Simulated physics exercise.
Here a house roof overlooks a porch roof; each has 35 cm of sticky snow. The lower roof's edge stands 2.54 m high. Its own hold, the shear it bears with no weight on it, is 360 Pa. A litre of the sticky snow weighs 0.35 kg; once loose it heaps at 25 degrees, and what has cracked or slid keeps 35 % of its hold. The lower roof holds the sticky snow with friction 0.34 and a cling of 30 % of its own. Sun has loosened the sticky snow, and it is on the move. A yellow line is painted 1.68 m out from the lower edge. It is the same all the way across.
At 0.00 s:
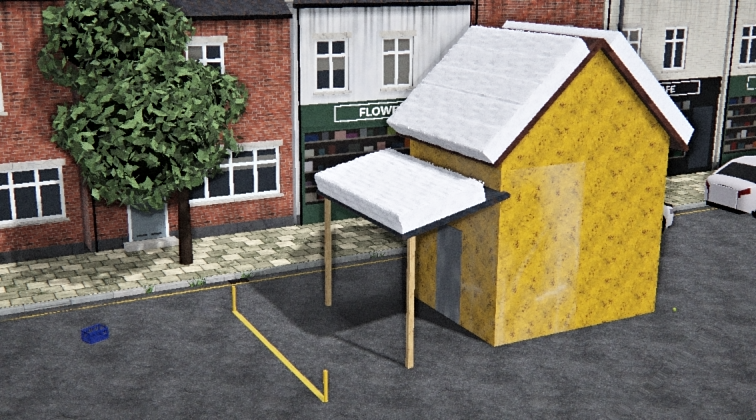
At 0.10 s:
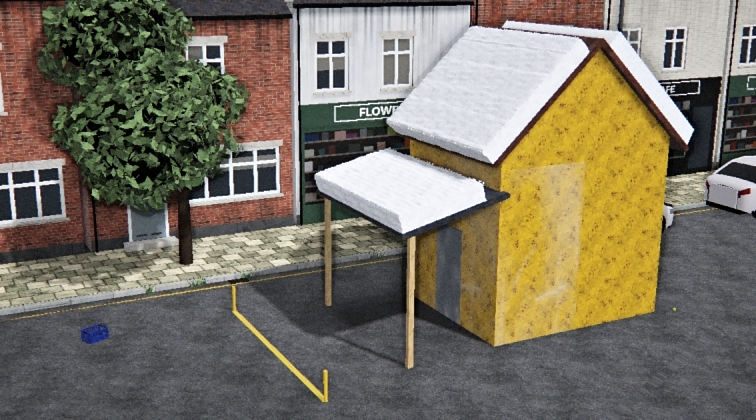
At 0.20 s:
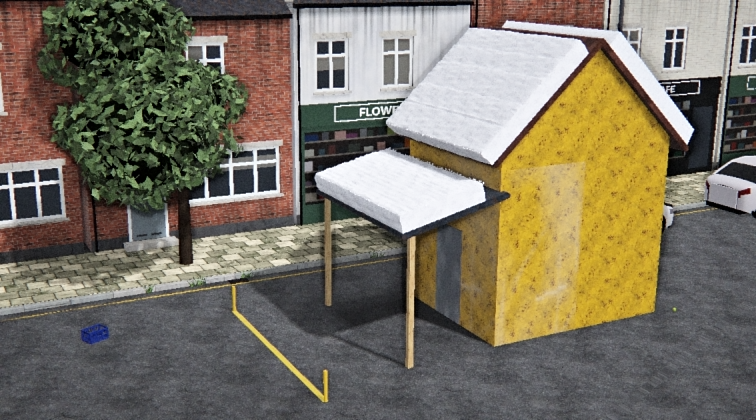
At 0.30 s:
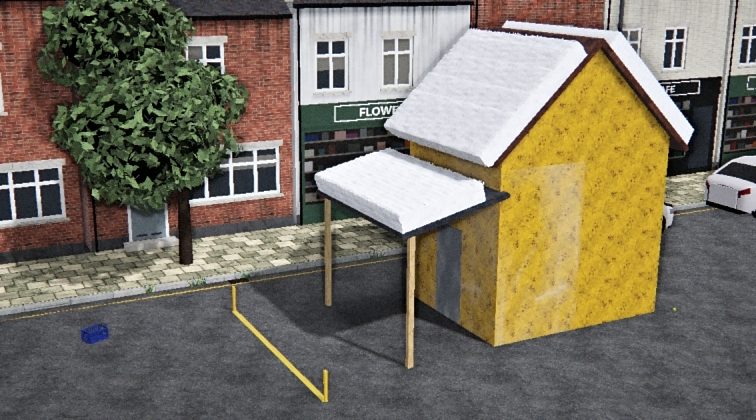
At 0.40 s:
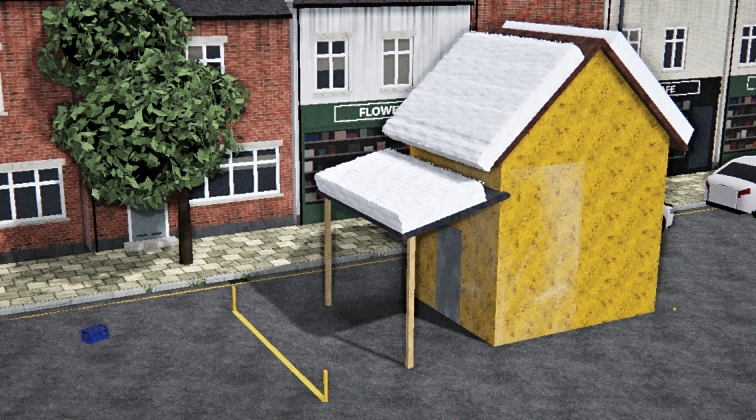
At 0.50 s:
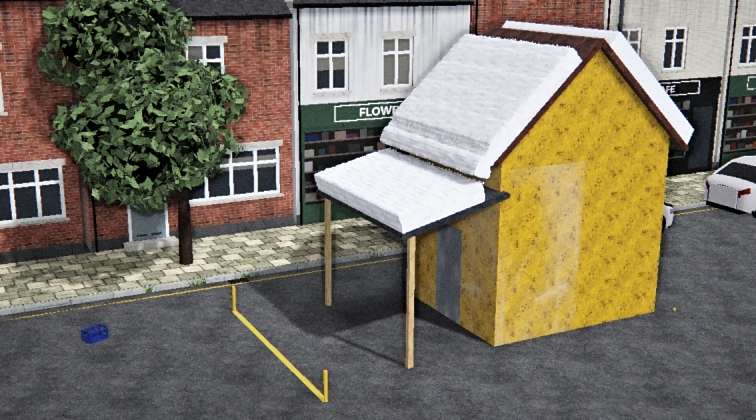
On a tarmac street before brick shopfronts, a small yellow building stands with thick snow on its main roof and on the lower porch roof. The upper snow creeps slowly down the slope toward the porch, then creases and cracks near its lower edge, baring a strip of roof at the ridge.
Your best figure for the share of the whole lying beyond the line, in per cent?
Expect roughly 14 %.
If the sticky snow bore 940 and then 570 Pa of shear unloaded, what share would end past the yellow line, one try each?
In that order: 0 %, 3 %.
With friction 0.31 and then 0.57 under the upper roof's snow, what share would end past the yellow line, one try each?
In that order: 30 %, 18 %.
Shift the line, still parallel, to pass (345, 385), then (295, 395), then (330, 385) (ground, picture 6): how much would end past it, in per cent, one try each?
In that order: 25 %, 7 %, 20 %.
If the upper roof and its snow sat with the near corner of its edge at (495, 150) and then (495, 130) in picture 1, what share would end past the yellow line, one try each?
In turn about 25 %, 35 %.
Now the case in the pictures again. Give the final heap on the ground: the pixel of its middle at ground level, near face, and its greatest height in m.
Near (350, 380), some 0.4 m high.
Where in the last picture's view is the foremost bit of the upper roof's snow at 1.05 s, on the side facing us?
Near (456, 184).
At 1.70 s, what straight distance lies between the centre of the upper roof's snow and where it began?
About 2.0 m.
After 1.05 s, none is below the lower edge and 0 % is past the line.
After 1.70 s, none is below the lower edge and 0 % is past the line.
After 2.35 s, 24 % is below the lower edge and 0 % is past the line.
After 3.00 s, 46 % is below the lower edge and 10 % is past the line.
After 5.00 s, at the end, 54 % is below the lower edge and 14 % is past the line.
